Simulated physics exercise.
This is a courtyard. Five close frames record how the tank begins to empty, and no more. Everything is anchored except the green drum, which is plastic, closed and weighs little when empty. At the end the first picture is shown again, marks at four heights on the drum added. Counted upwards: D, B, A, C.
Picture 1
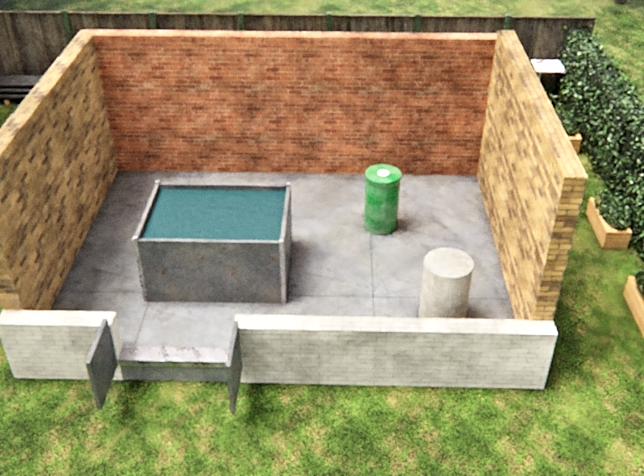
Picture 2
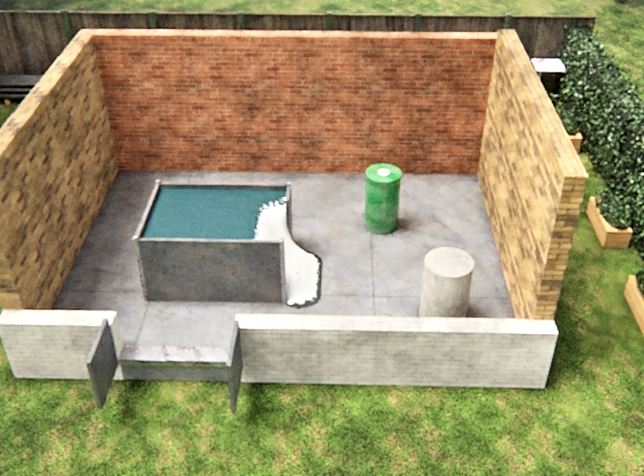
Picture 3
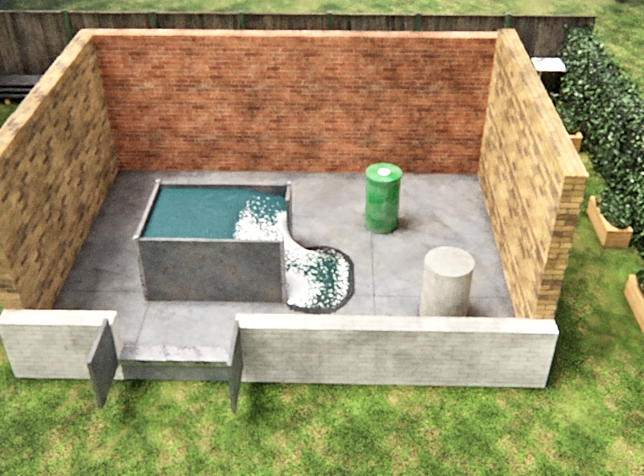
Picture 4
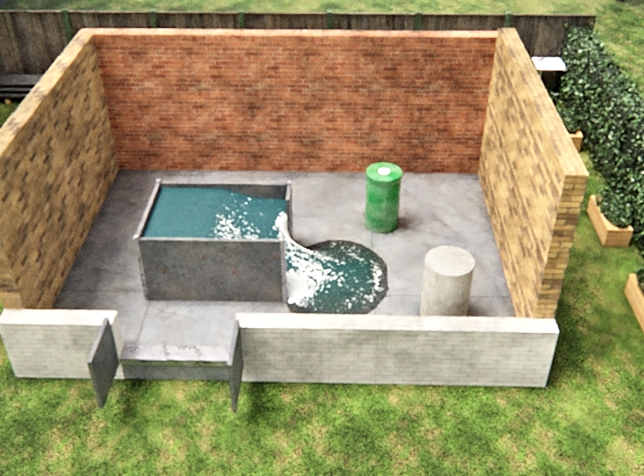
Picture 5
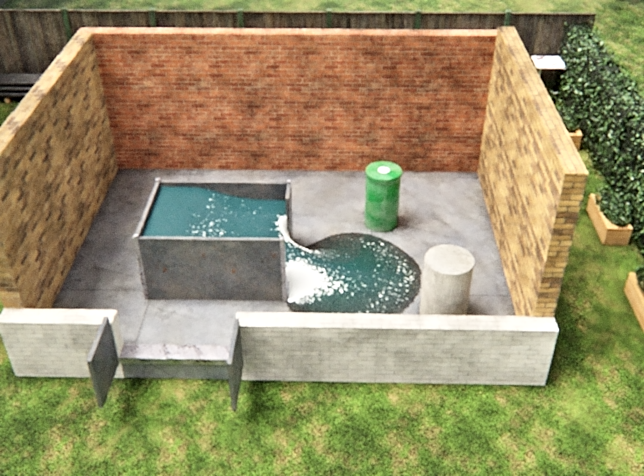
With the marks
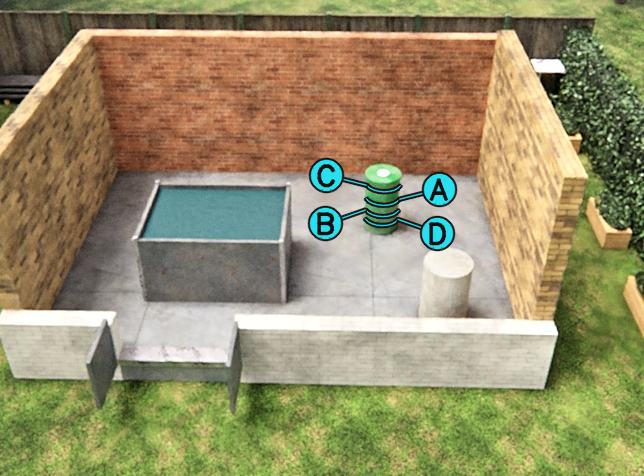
Water poured over the right side of a full tank in a brick-walled courtyard, foaming white, then spread across the paving in a widening dark puddle toward a green drum and a pale cylinder.
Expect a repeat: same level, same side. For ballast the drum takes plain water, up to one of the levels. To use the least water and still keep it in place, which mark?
Choose D.
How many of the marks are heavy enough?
All four.
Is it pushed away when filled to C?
No, not at all.
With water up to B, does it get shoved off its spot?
No.
On the marked copy, A at (383, 205); B at (382, 216); C at (383, 191); D at (382, 225); from the bottom up D, B, A, C.
With A, it does not move.
With B, it does not move.
With C, it does not move.
With D, it does not move.
